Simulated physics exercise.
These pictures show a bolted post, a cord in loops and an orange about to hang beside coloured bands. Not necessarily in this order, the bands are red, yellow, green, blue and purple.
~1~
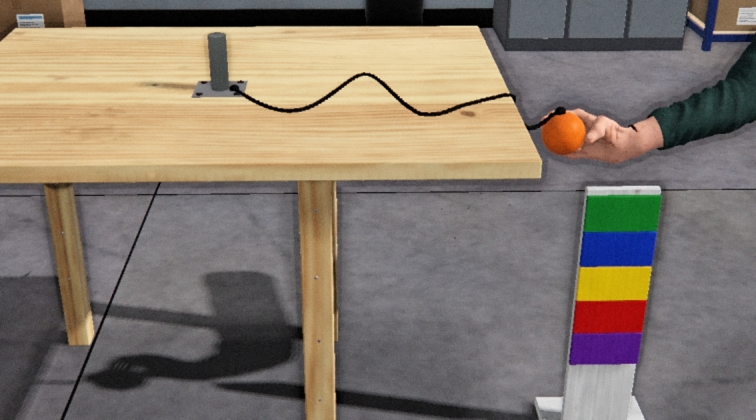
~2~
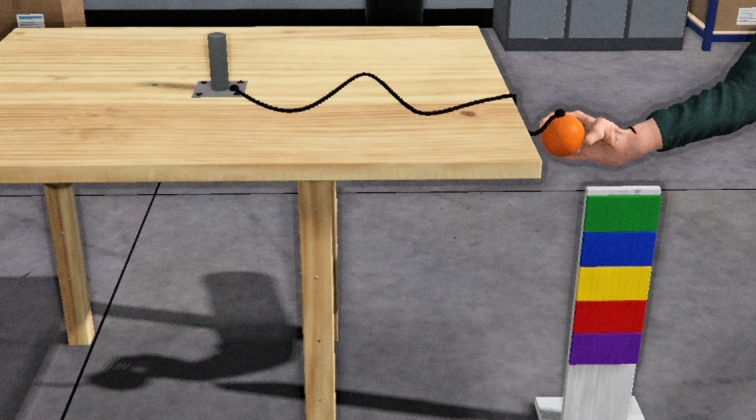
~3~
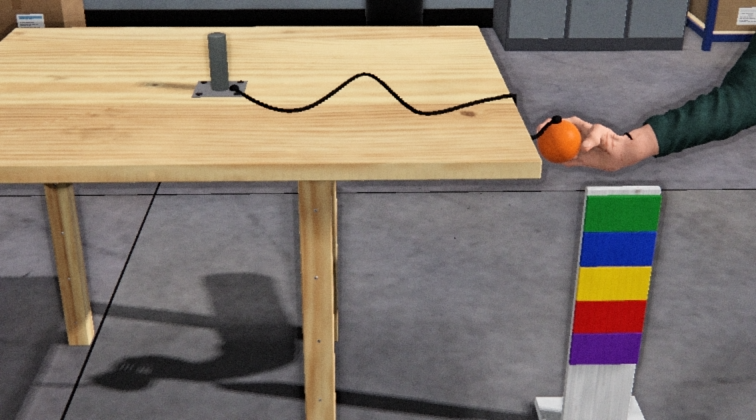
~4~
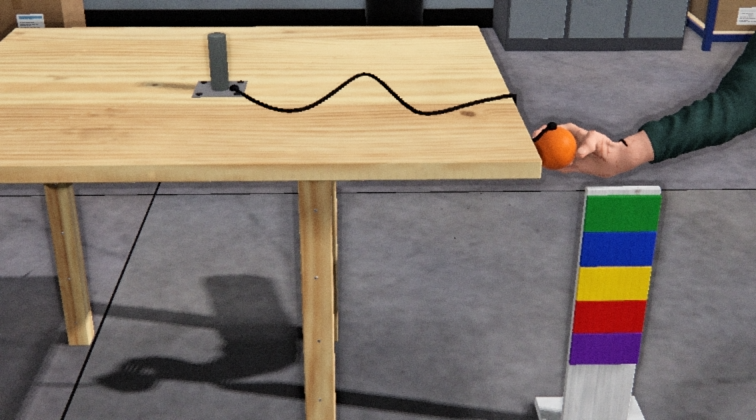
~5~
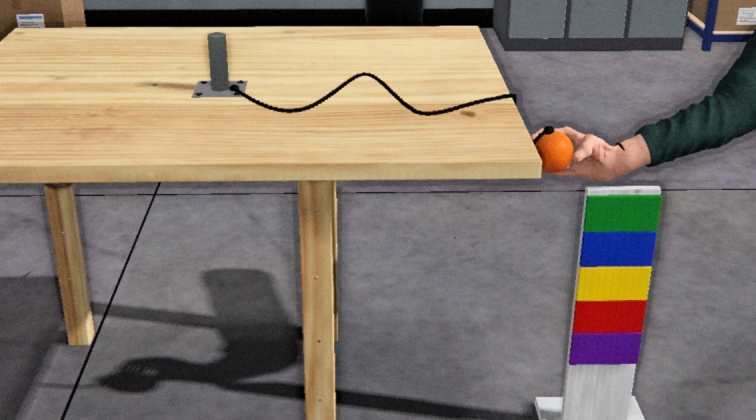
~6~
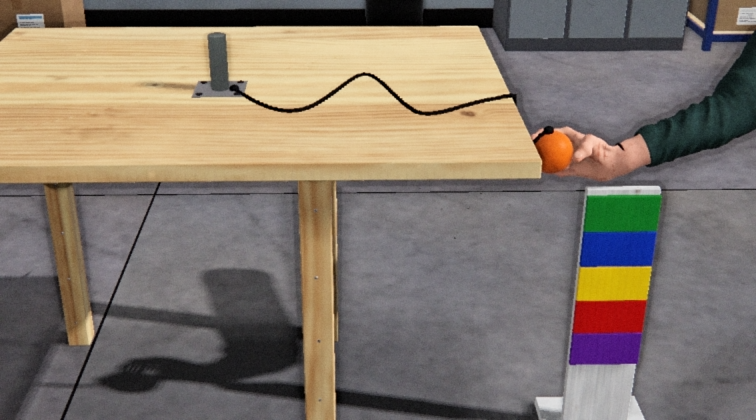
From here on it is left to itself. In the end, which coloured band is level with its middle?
The purple band.
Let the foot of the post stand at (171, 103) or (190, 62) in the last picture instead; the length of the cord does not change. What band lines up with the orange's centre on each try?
For the first spot, red; for the second, red.
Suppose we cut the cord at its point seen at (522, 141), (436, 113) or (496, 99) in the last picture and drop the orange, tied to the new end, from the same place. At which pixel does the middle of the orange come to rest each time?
First (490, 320), then (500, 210), then (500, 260).
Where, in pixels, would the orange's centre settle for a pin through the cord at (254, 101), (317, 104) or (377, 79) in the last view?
(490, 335); (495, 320); (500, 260).
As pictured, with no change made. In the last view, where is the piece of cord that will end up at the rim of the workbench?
It sits at about (387, 87).
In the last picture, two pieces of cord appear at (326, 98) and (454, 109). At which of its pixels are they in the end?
In that view they sit near (379, 87) and near (497, 199).
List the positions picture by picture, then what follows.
In the first picture, orange (564, 133); green (623, 215); blue (618, 250); yellow (614, 285); red (610, 318); purple (606, 350).
In the second picture, orange (562, 136); cord through (260, 104) (329, 96) (377, 79) (412, 110) (492, 99).
In the third picture, orange (559, 142).
In the fourth picture, orange (555, 148); cord through (260, 104) (329, 96) (377, 79) (412, 110) (492, 99).
In the fifth picture, orange (552, 152).
In the sixth picture, orange (551, 152); cord through (260, 104) (329, 96) (377, 79) (412, 110) (492, 99).
A little later, orange near (502, 312); level with red.
Next, orange near (475, 343); level with purple.
When it is over, orange near (486, 345); level with purple. At purple.
